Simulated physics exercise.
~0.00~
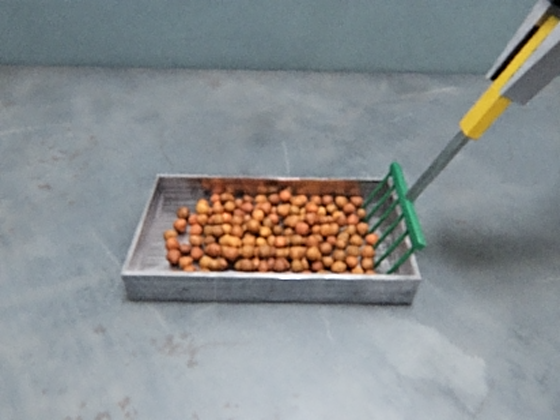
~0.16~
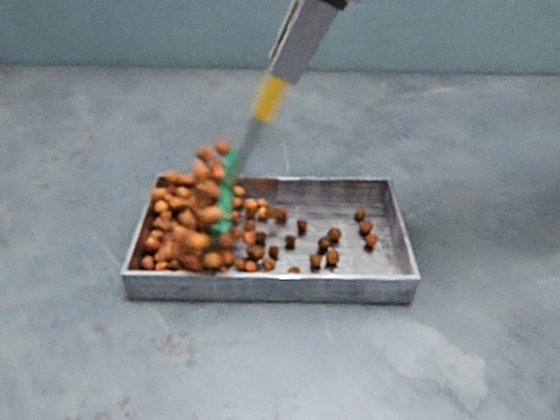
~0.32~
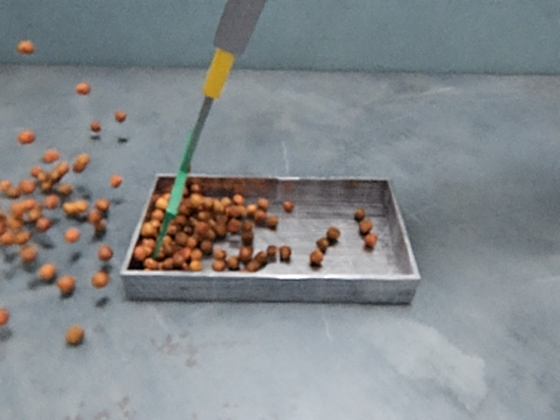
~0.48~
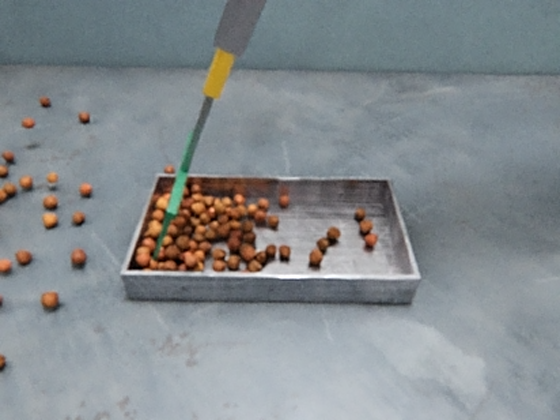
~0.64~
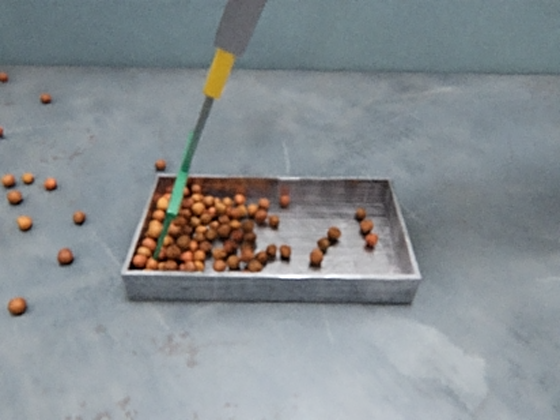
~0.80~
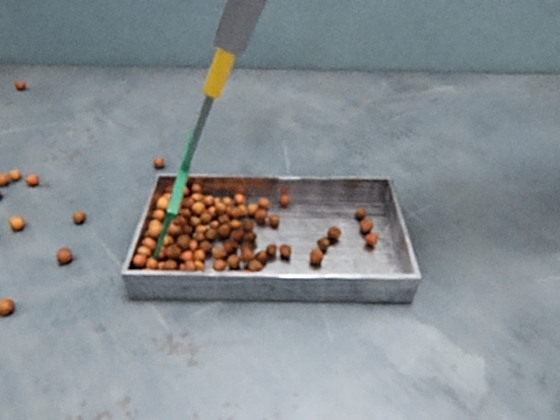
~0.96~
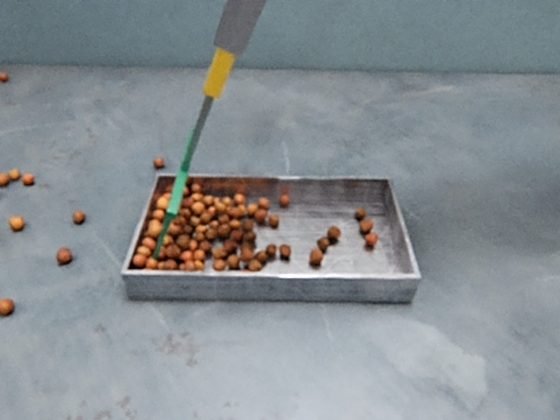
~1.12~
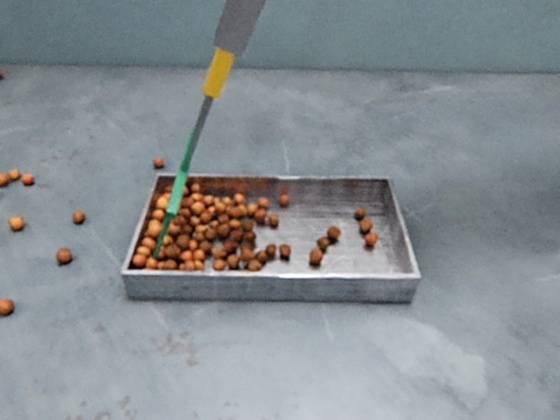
To begin with, a shallow grey tray full of round orange-brown hazelnuts sits on a grey table top, with a green comb on a grey and yellow arm standing at its right end. The comb sweeps left through the tray, piling the nuts up into a heap against the left end. A good share of them fly over the left wall and scatter across the table, while the comb stops near that end. The loose nuts roll outward, some leaving view, and then settle. Finally the comb stays still among the nuts heaped at the left, with a few stragglers on the right.
